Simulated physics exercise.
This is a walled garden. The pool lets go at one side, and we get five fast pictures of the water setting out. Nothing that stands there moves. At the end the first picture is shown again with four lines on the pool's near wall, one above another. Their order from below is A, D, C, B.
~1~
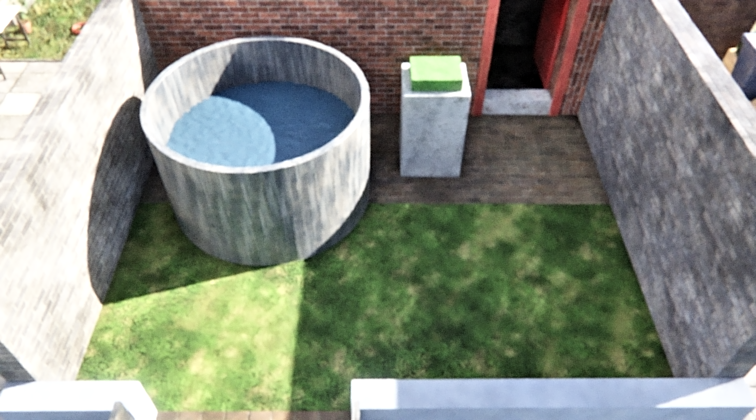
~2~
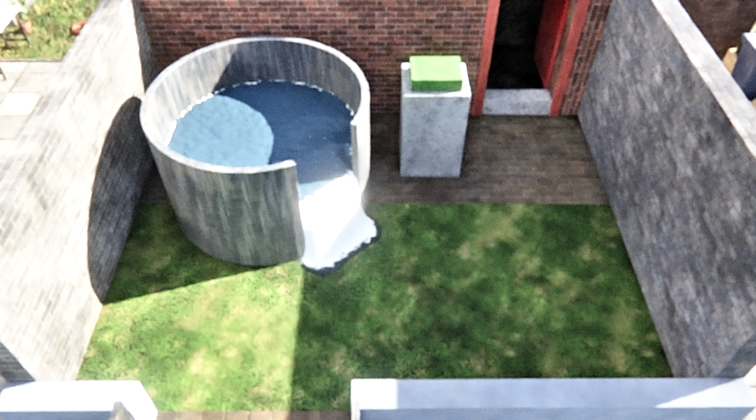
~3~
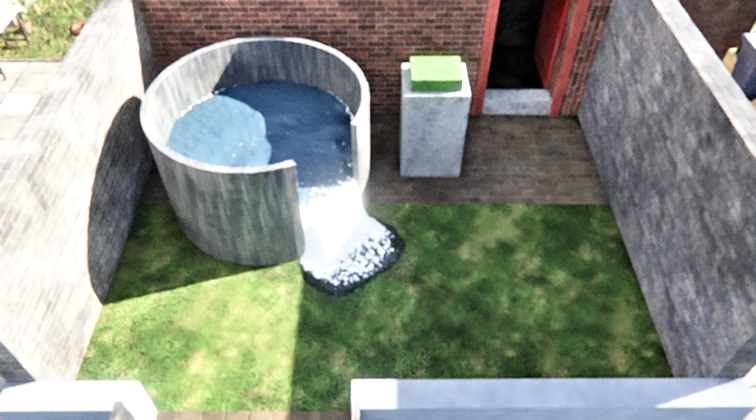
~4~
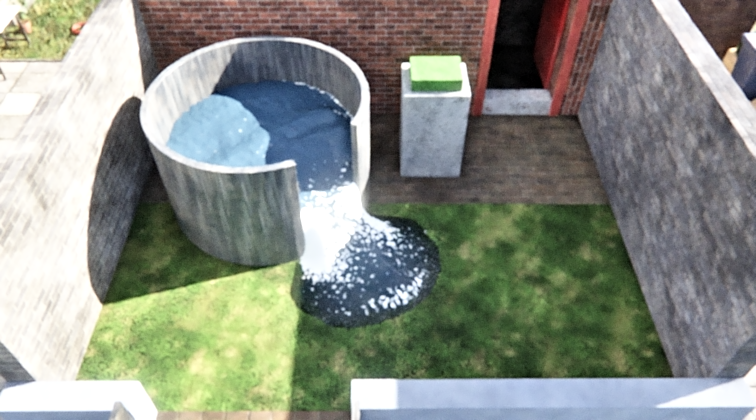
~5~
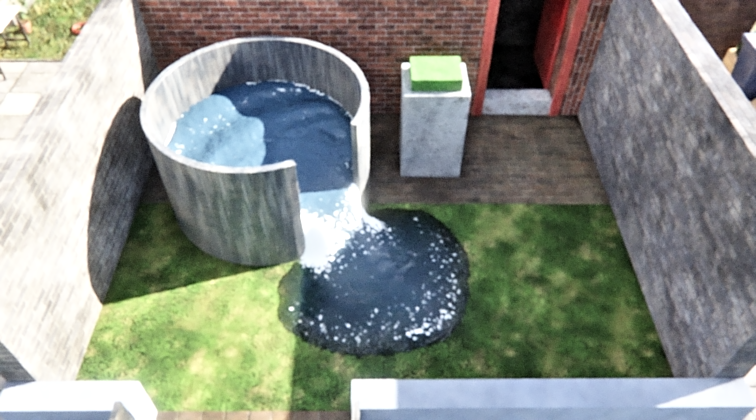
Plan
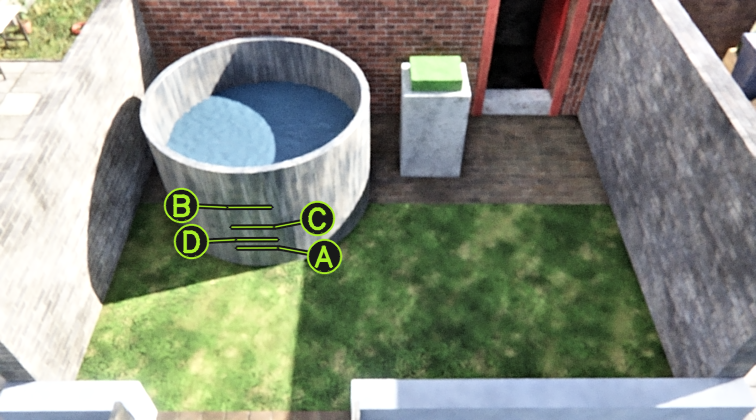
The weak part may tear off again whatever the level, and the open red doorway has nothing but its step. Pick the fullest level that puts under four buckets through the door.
B will do.
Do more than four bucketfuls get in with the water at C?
No.
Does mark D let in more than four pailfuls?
No.
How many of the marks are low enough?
All of them.
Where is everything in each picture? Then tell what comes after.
The first picture shows water in the pool at rest, its middle at (264, 138); foot of the red doorway at (515, 114); open gate at (244, 377).
The second picture shows front seen at (320, 269), 2 % of the ground wet.
The third picture shows front seen at (336, 288), 3 % of the ground wet.
The fourth picture shows front seen at (420, 293), 8 % of the ground wet.
The fifth picture shows front seen at (452, 319), 13 % of the ground wet.
On the marked copy, A at (258, 248); B at (248, 207); C at (253, 227); D at (256, 239); from the bottom up A, D, C, B.
With A, nothing gets over.
With B, nothing gets over.
With C, nothing gets over.
With D, nothing gets over.
